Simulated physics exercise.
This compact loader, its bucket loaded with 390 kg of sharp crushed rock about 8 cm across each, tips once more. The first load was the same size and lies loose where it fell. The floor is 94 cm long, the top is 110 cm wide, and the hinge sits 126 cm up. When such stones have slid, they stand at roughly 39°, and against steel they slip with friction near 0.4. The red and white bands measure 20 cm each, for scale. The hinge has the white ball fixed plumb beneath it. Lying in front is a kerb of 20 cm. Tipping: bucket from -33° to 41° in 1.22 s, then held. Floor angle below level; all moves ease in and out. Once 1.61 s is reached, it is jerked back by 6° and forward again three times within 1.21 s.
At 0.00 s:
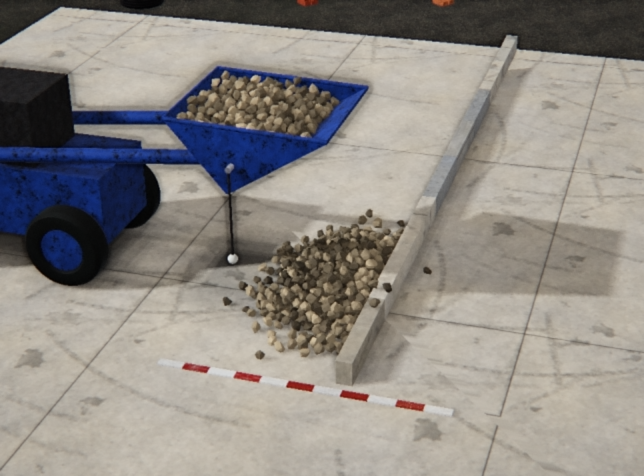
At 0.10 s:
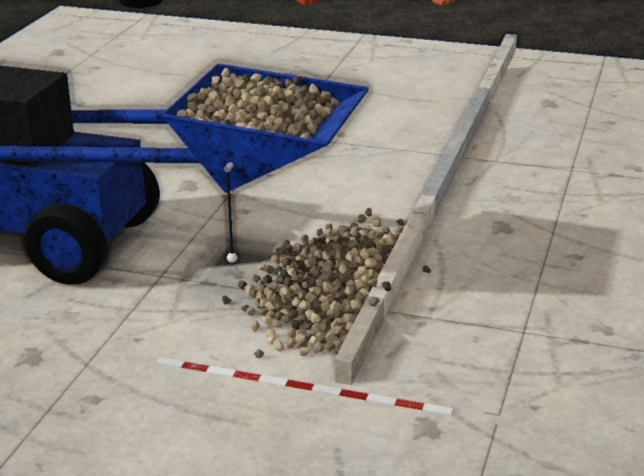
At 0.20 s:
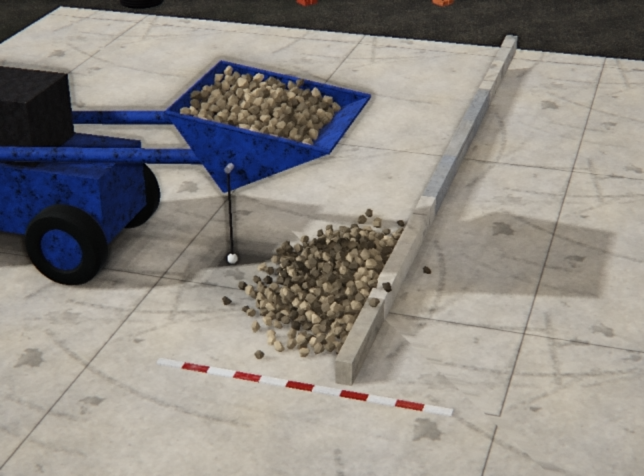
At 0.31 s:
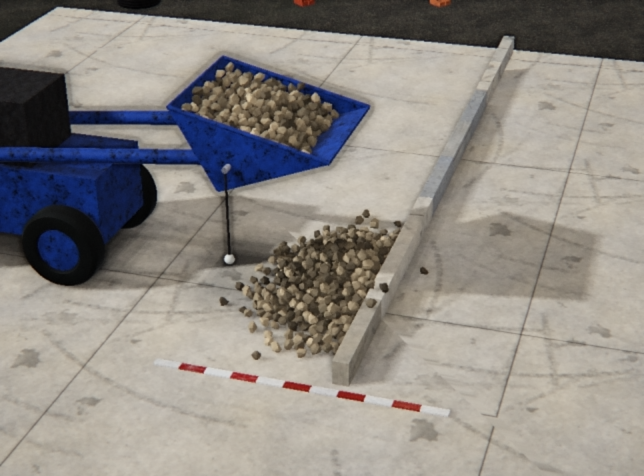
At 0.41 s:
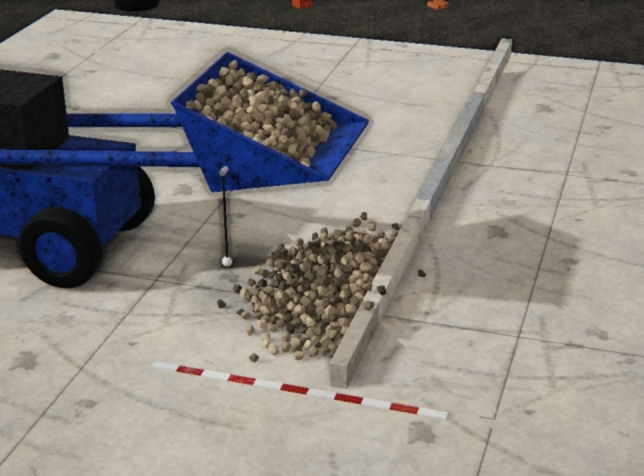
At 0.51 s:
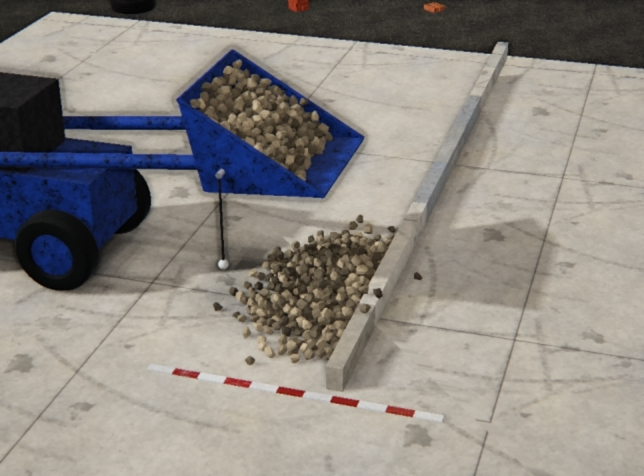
A blue loader slowly tilts its stone-filled bucket downward beside a loose pile of stones.
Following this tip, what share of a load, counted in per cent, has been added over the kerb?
30 per cent, roughly.
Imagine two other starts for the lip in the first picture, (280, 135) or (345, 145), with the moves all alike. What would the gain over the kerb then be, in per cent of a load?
Roughly 0 and 50 percent, in that order.
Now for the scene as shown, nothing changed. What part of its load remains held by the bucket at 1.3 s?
Near 65 per cent of the load is held.
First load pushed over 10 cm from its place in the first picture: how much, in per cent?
About 0 %.
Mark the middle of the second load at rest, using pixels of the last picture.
(357, 276).
After 0.9 s the floor is at 30°; in per cent of one load, 100 in the bucket, 100 on this side of the kerb; the foremost stones are at (376, 285).
After 1.3 s the floor is at 41°; in per cent of one load, 66 in the bucket, 134 on this side of the kerb; the foremost stones are at (376, 285).
After 3.3 s the floor is at 41°; in per cent of one load, 0 in the bucket, 170 on this side of the kerb, 30 over the kerb; the foremost stones are at (495, 320).
After 5.9 s the floor is at 41°; in per cent of one load, 0 in the bucket, 170 on this side of the kerb, 30 over the kerb; the foremost stones are at (495, 320). Net gain over the kerb, 30.
